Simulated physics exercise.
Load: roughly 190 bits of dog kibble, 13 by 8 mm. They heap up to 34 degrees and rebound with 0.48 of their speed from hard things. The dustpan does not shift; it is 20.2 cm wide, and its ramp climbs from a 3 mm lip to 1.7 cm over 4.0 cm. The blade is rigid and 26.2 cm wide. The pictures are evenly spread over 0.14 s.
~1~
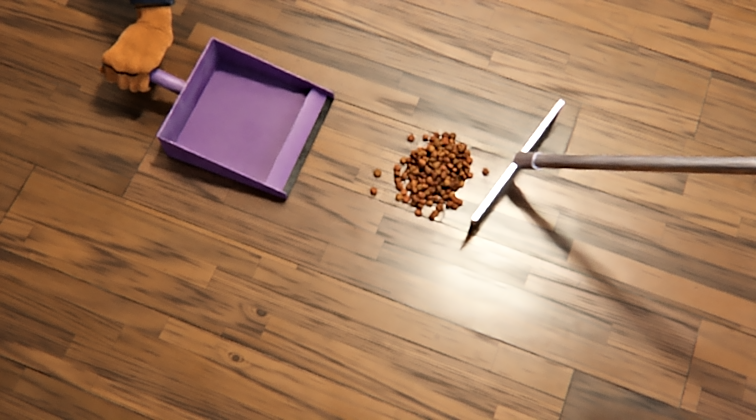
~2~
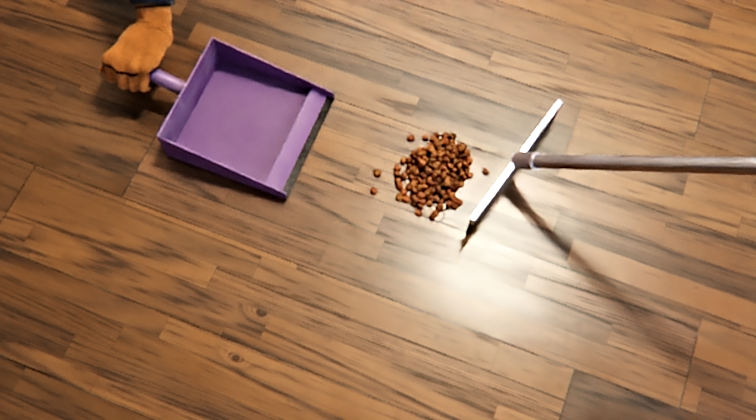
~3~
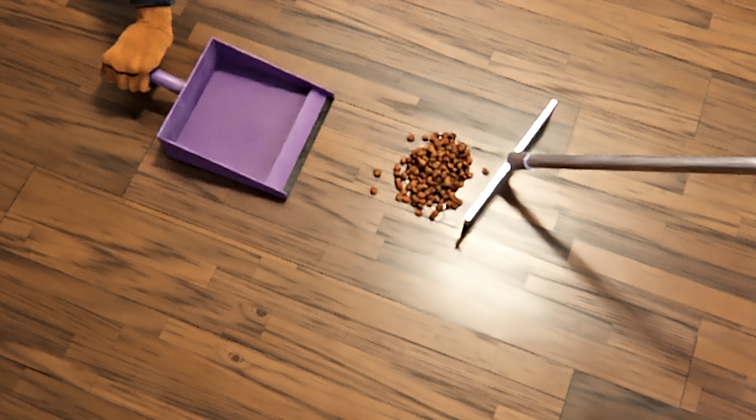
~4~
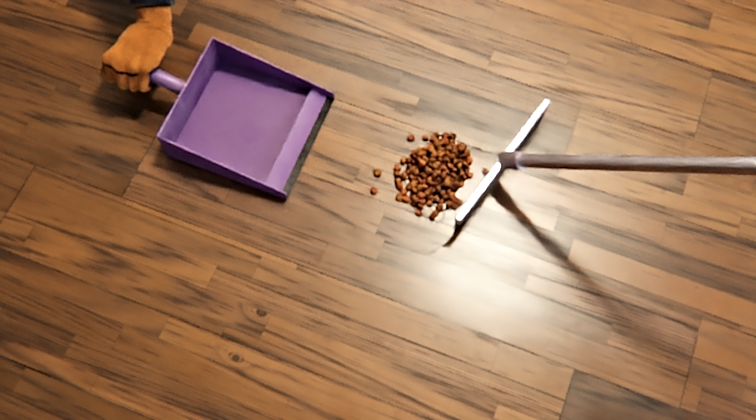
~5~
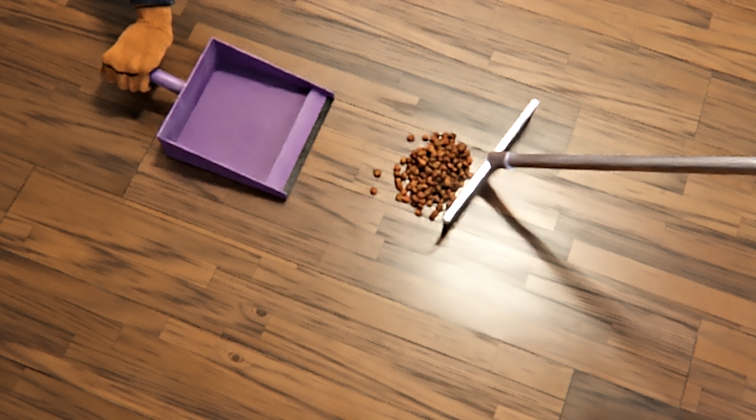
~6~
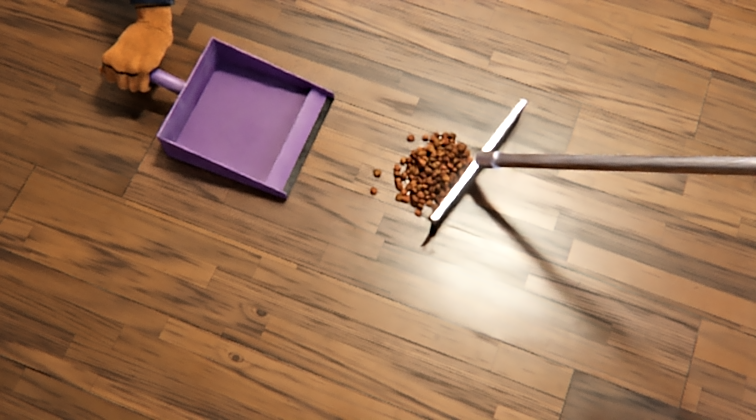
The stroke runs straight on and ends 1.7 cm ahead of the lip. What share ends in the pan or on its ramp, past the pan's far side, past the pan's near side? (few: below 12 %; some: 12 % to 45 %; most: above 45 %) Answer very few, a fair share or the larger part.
Pan: Very few, far side: A fair share, near side: Very few.
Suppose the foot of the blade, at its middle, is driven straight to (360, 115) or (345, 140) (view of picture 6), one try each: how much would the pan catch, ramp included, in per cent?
Some 20 and 10 per cent.
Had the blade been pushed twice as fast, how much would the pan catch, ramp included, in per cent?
It would be near 30 per cent.
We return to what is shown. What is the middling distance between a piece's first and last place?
About 18 cm.
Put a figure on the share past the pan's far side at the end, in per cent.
About 15 per cent.
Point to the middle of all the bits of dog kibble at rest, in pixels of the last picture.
Around (333, 141).
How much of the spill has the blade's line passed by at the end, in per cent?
About 5 per cent.
Then, 0.18 s after the last picture, middle of the blade 16 cm from the lip; 0 % over the lip, far side 10 %, near side 0 %.
Then, 0.29 s after the last picture, middle of the blade 9 cm from the lip; 0 % over the lip, far side 15 %, near side 0 %.
Then, 0.54 s after the last picture, middle of the blade 5 cm from the lip; 5 % over the lip, far side 15 %, near side 5 %.
In the end, pan 5 %, far side 15 %, near side 5 %, in front of the lip or behind the blade 75 %.
